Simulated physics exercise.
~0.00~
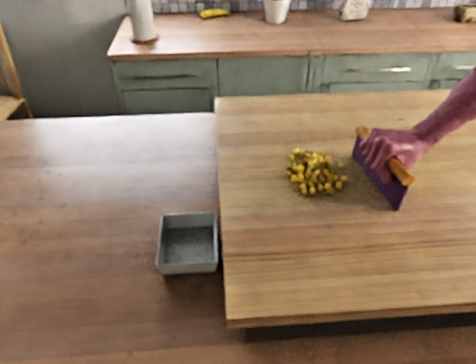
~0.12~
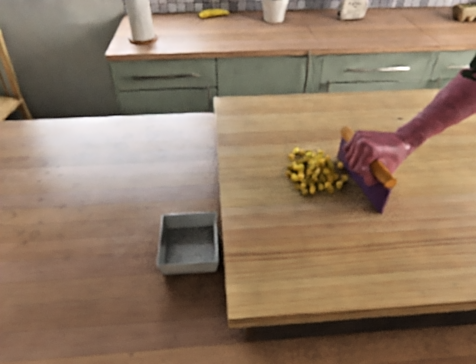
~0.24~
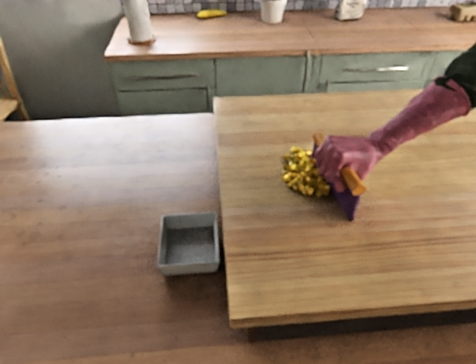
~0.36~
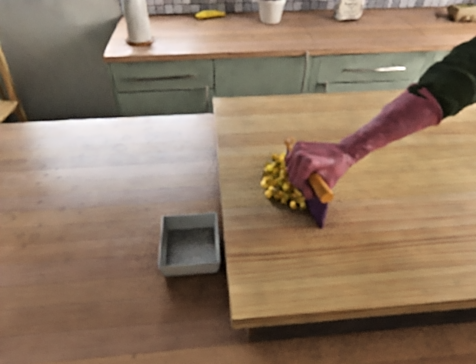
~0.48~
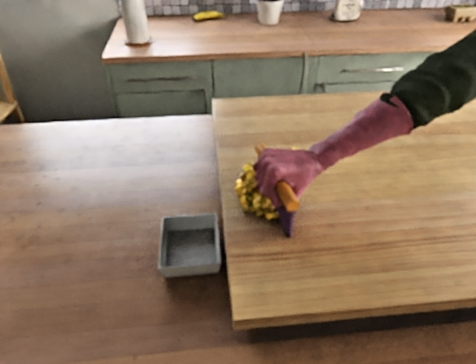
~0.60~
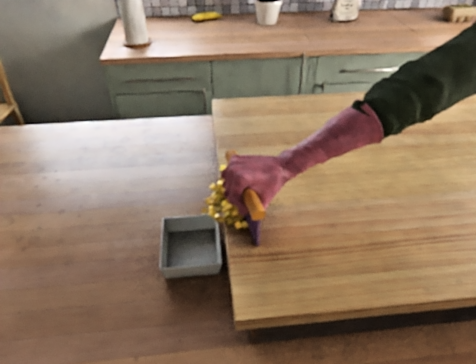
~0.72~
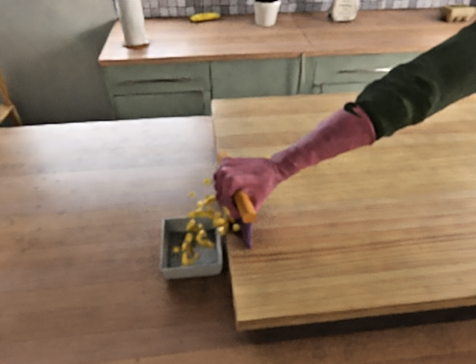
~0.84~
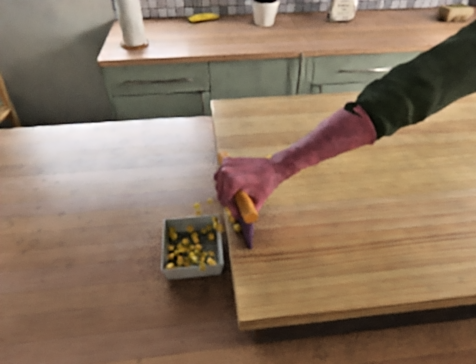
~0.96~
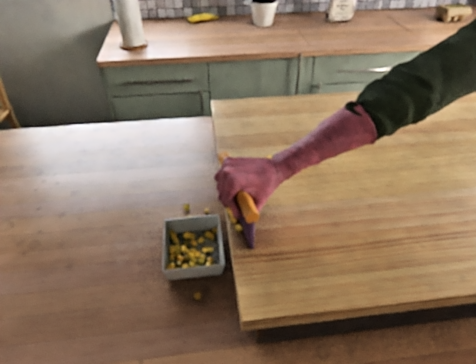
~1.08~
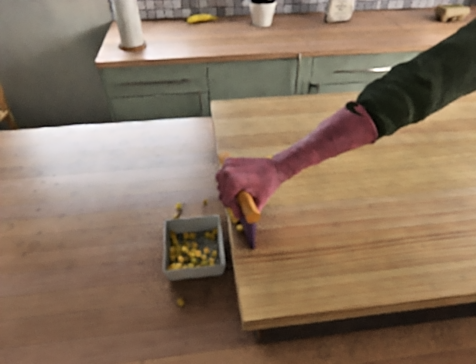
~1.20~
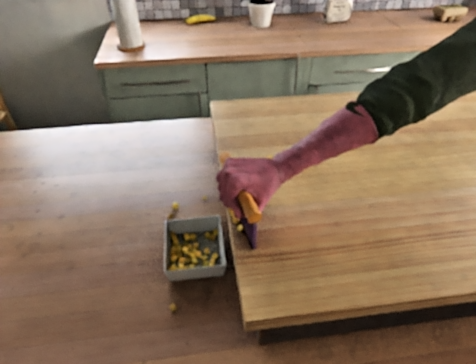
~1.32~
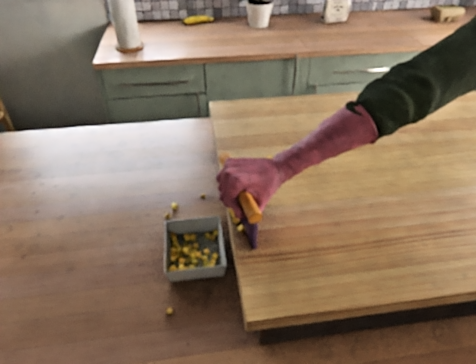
Gloved hand scraping yellow cubes left across a wooden board, most dropping into a small tin, a few landing beside it.
